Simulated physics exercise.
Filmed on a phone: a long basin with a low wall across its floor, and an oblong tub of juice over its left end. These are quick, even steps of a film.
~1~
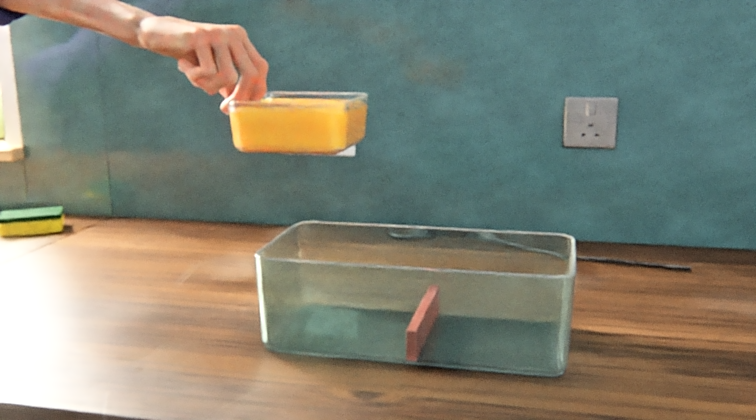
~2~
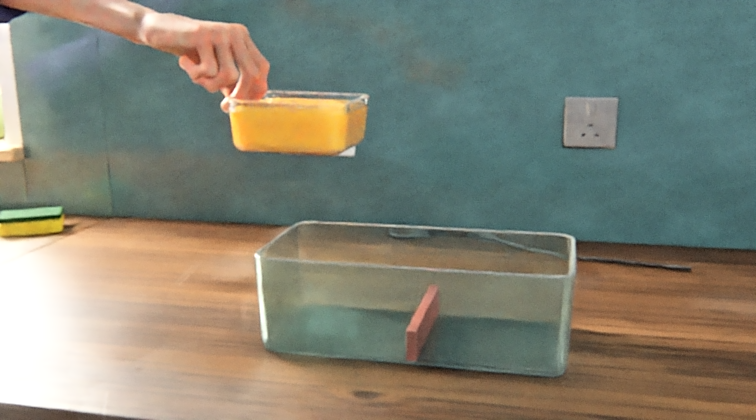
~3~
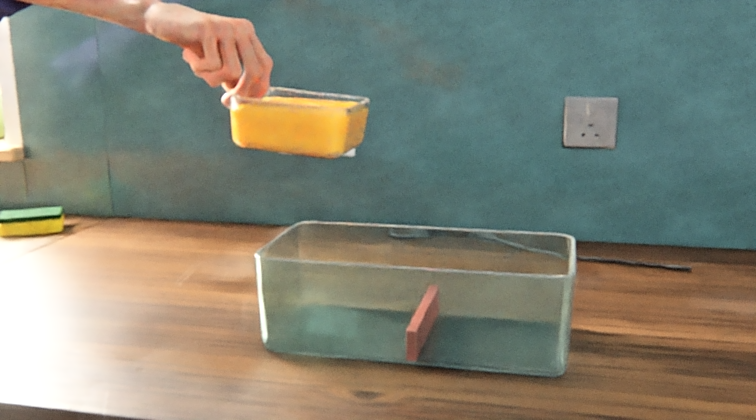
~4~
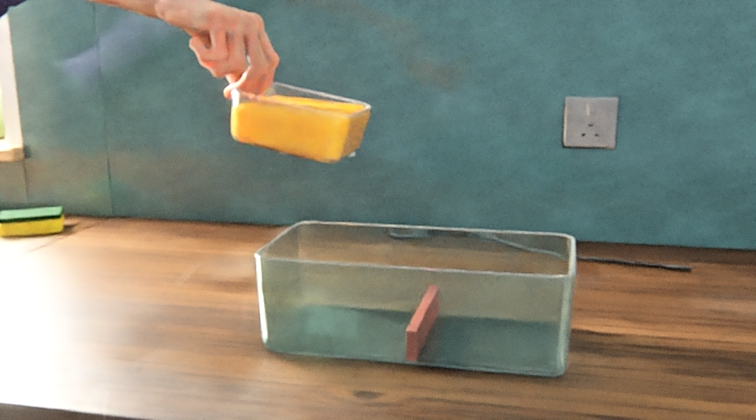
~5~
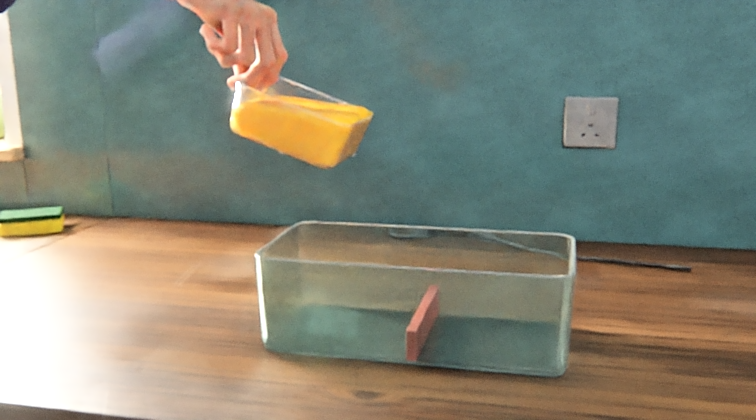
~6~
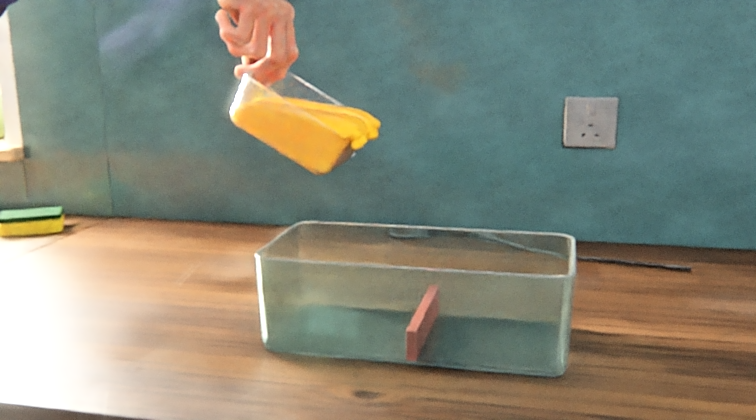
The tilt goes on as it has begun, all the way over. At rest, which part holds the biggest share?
The left-hand part.
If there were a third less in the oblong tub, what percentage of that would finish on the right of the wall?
Close to 10 per cent.
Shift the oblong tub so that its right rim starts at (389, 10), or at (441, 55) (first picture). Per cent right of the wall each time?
Roughly 70 per cent, and 75 per cent.
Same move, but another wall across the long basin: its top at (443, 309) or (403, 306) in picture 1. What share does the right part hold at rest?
First some 10, then 65 per cent.
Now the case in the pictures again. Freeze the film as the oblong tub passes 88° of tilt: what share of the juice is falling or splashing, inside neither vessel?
It comes to 40 per cent or so.
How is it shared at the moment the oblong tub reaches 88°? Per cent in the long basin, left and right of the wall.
Some 25 per cent left and 20 right.
A moment on, the tilt is 88° and 12 per cent is still to pour, 24 is left of the wall and 22 right of it.
Next, the tilt is 100° and 2 per cent is still to pour, 59 is left of the wall and 33 right of it.
Then the tilt is 100° and 0 per cent is still to pour, 61 is left of the wall and 35 right of it.
Later the tilt is 100° and 0 per cent is still to pour, 62 is left of the wall and 35 right of it.
Finally, 62 per cent lies left of the wall, 35 right of it and 3 outside.
